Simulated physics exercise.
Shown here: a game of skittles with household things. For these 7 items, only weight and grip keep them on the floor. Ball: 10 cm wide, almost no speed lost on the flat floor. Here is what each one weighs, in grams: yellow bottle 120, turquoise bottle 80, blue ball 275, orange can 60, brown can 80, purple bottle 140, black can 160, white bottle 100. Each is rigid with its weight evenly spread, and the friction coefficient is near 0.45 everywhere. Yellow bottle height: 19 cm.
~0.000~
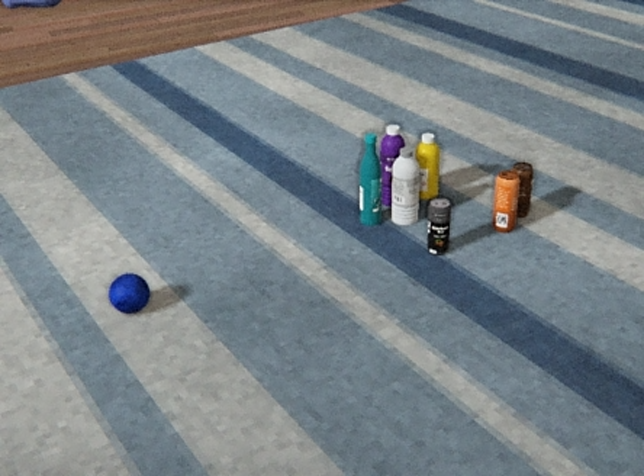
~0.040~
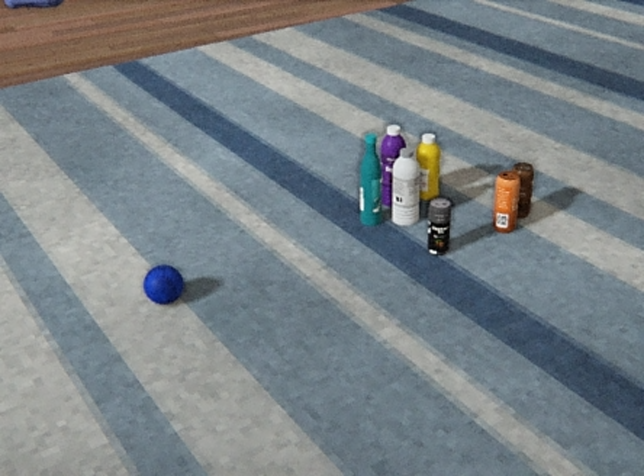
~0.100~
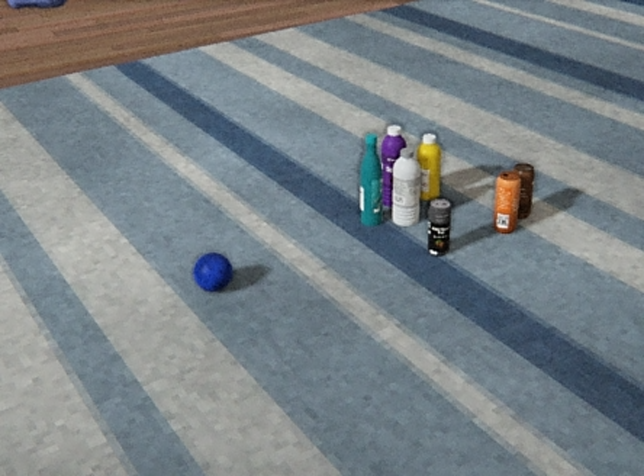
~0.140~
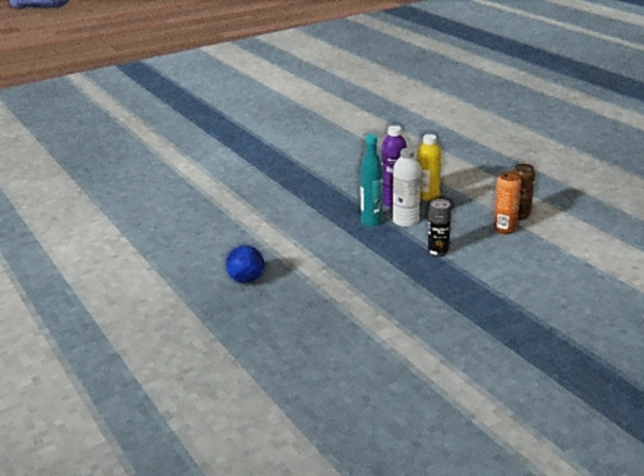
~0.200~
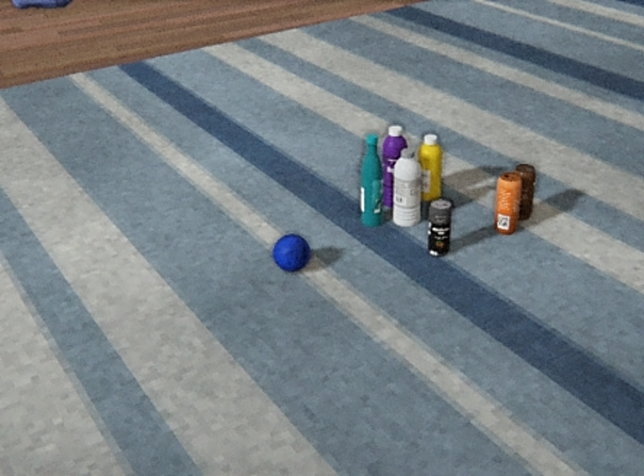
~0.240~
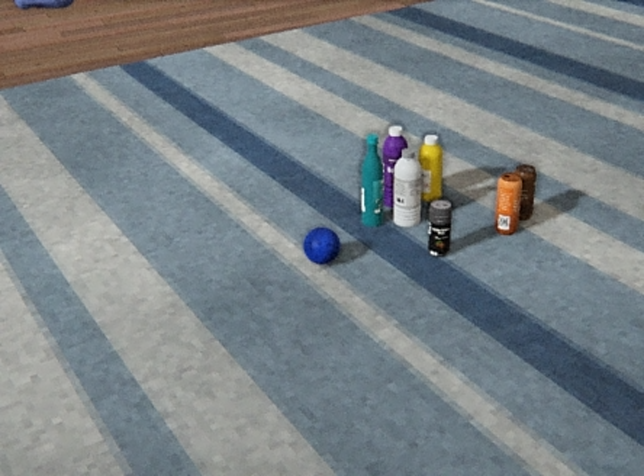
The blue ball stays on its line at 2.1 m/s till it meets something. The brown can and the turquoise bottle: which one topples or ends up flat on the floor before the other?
Of the pair, the former goes first.
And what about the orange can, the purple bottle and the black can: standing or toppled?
Final state - orange can: Goes over; purple bottle: Remains on its base; black can: Remains on its base.
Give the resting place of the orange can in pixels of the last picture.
I'd put it at around (585, 236).
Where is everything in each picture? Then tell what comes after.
In the first picture, 0 cm rolled; blue ball (129, 293); brown can (520, 191); turquoise bottle (371, 179).
In the second picture, 9 cm rolled; blue ball (164, 285); purple bottle (393, 166).
In the third picture, 21 cm rolled; blue ball (213, 272); white bottle (407, 186).
In the fourth picture, 30 cm rolled; blue ball (245, 264); orange can (507, 204).
In the fifth picture, 43 cm rolled; blue ball (292, 253); black can (440, 229).
In the sixth picture, 51 cm rolled; blue ball (322, 246); brown can (523, 193); turquoise bottle (373, 181).
After 0.84 s, 150 cm rolled; blue ball near (598, 158); brown can on its side; orange can on its side.
After 2.04 s, brown can on its side; orange can on its side.
In the end (3.3 s), toppled on the floor, orange can and brown can; the other 5 under 8 cm from the start. At the end, from the last picture's camera, turquoise bottle near (373, 181). Brown can went at 0.70 s; turquoise bottle was never lost.
